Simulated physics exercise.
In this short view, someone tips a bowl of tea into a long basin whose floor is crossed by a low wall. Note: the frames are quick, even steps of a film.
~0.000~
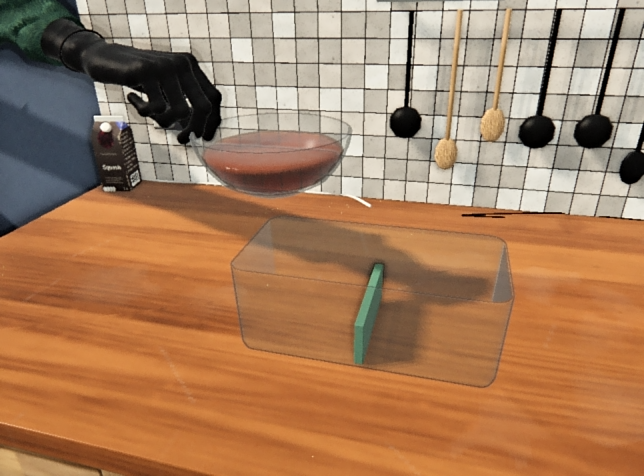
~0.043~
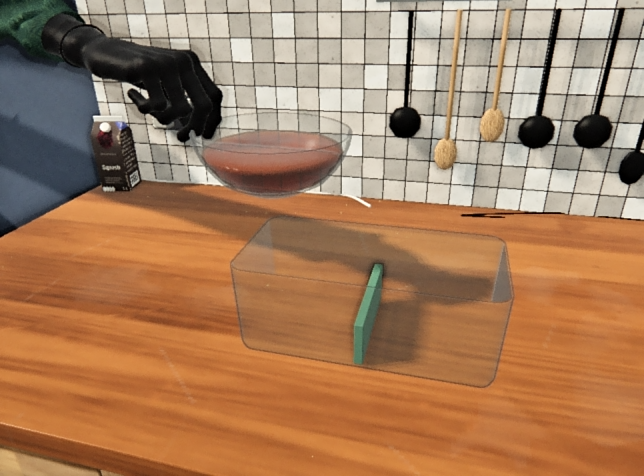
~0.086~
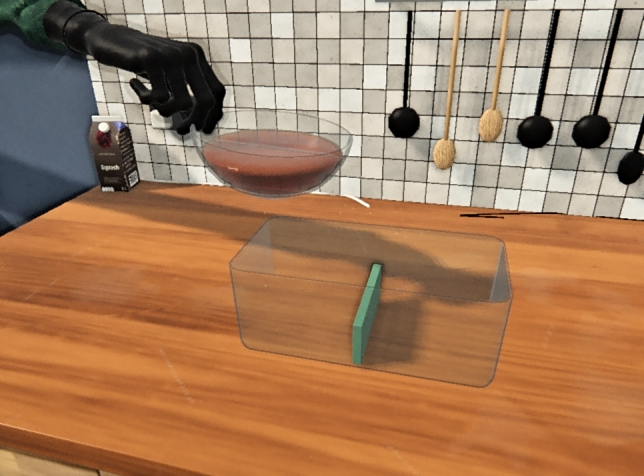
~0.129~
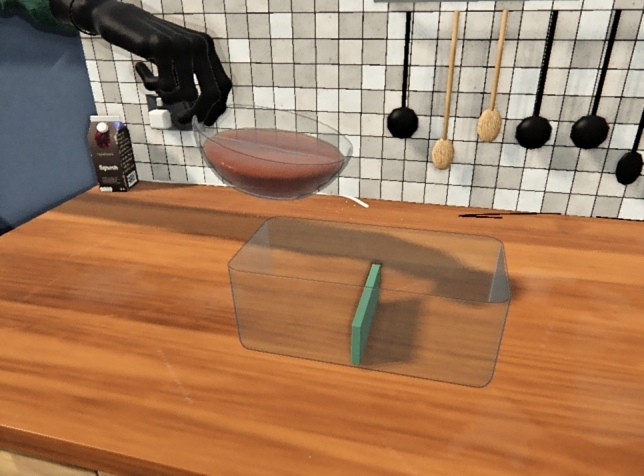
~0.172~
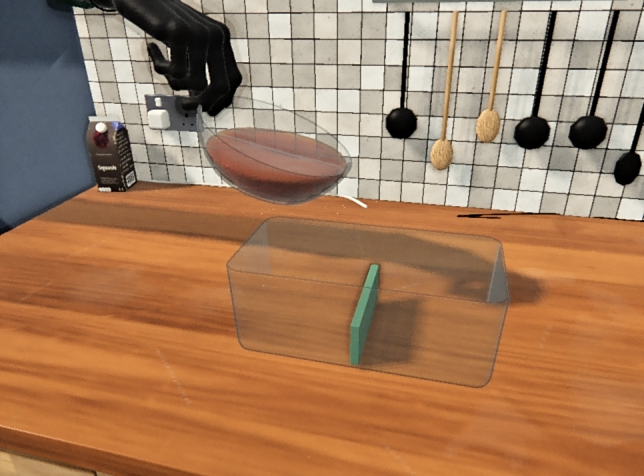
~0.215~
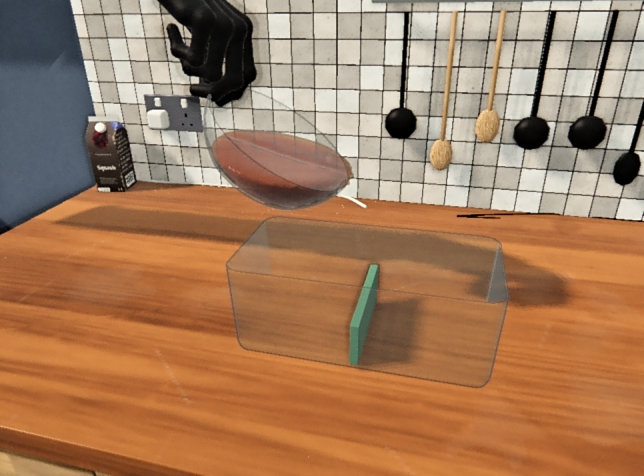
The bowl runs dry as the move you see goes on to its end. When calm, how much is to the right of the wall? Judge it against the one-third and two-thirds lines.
The amount right of the wall is going to settle in the middle, one third to two thirds.
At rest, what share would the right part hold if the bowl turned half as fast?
Close to 65 per cent.
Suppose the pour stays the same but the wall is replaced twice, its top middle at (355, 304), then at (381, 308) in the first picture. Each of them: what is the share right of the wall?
60 per cent first, then 40 per cent.
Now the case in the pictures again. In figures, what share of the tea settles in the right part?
I'd say near 45 in a hundred.
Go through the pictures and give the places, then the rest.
In the first frame, it leans 0°; its right rim is at (349, 136); the tea meets the walls at (210, 142) and (344, 151); the long basin's rim runs from (252, 240) to (509, 268); the wall's top is at (370, 293).
In the second frame, it leans 2°; its right rim is at (350, 138); the tea meets the walls at (210, 141) and (343, 152).
In the third frame, it leans 6°; its right rim is at (350, 145); the tea meets the walls at (210, 138) and (344, 155).
In the fourth frame, it leans 14°; its right rim is at (350, 156); the tea meets the walls at (211, 135) and (345, 161).
In the fifth frame, it leans 23°; its right rim is at (349, 170); the tea meets the walls at (215, 133) and (348, 166).
In the sixth frame, it leans 35°; its right rim is at (345, 186); the tea meets the walls at (221, 135) and (334, 167); 4 per cent is over the edge.
A moment on, the bowl is tipped on its side and 3 per cent is still to pour, 38 is left of the wall and 45 right of it.
Next, the bowl is tipped right over and 0 per cent is still to pour, 47 is left of the wall and 43 right of it.
Then the bowl is tipped right over and 1 per cent is still to pour, 48 is left of the wall and 45 right of it.
Later the bowl is tipped right over and 0 per cent is still to pour, 50 is left of the wall and 46 right of it.
Finally, 50 per cent lies left of the wall, 46 right of it and 4 outside.
